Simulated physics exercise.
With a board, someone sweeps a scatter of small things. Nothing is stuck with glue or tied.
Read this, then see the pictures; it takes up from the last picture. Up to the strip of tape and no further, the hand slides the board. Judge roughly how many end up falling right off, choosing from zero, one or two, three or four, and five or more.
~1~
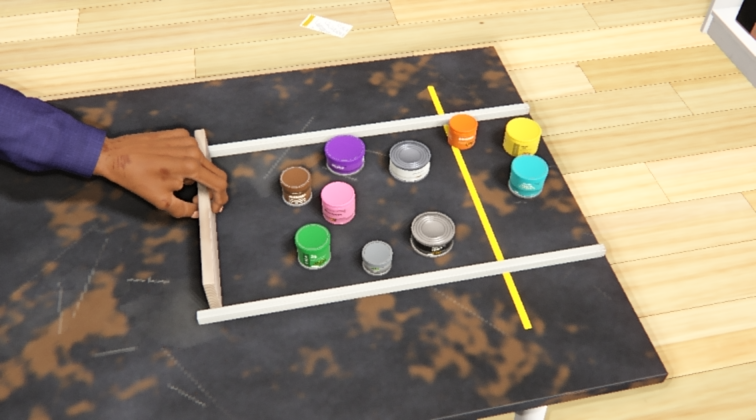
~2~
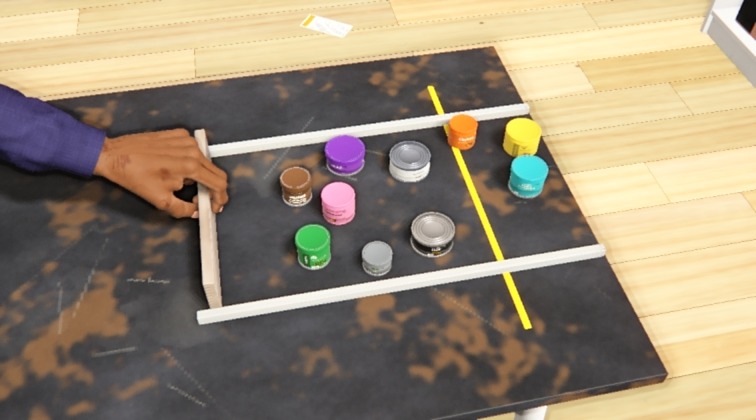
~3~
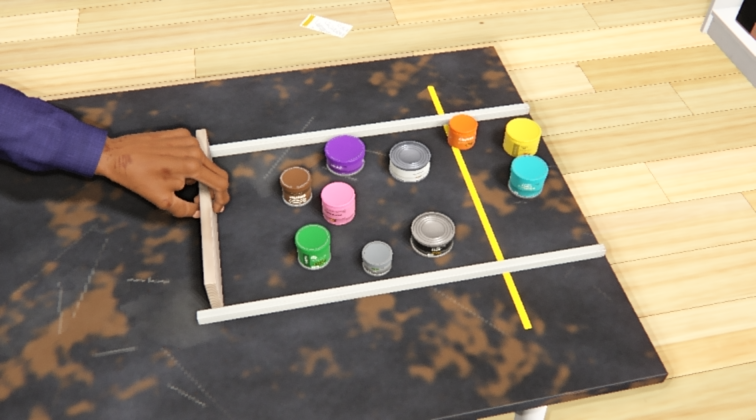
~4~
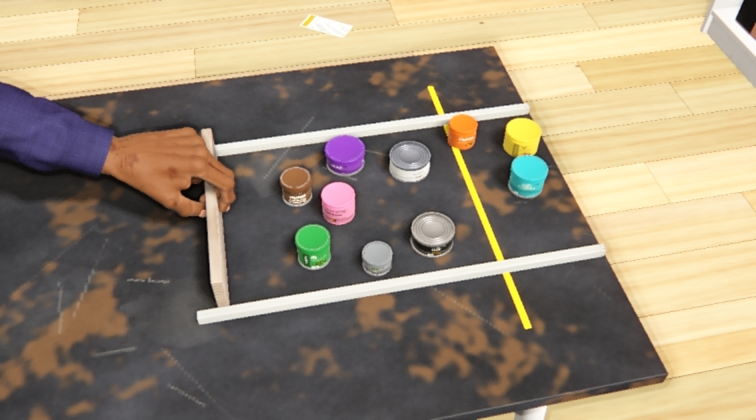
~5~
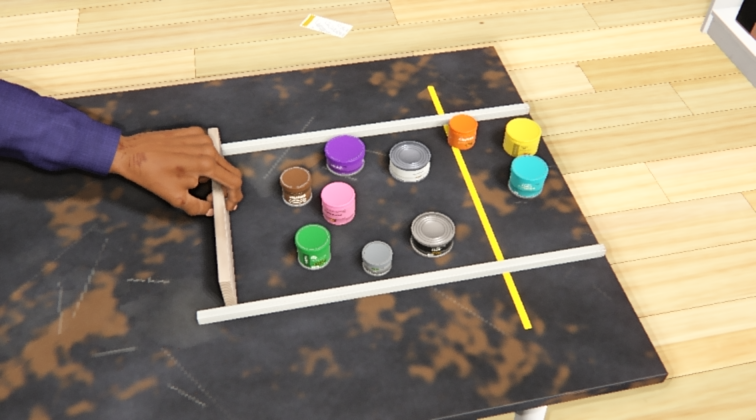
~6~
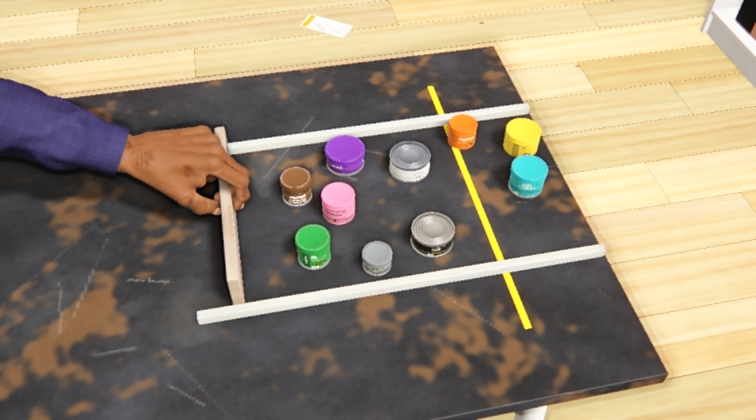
It is zero.
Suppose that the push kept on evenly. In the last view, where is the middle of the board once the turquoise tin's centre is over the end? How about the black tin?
When the turquoise tin crosses, the middle is near (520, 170); when the black tin crosses, near (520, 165).
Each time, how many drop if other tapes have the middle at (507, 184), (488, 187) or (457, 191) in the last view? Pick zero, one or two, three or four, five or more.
In turn: Either one or two, none at all, none at all.
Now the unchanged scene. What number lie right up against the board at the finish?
Contact count: 5.
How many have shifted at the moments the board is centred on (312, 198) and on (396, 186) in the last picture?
The first count is 2, and then it's 7.
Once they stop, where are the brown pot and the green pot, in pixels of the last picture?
Okay, so first (479, 161), and next (504, 217).
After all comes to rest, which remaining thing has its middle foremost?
Ending up nearest is the yellow tub.
Soon after, none off yet; yellow tub at rest near (522, 138); turquoise tin at rest near (527, 177); orange tub at rest near (462, 132).
In the end, the number that fall off is zero.
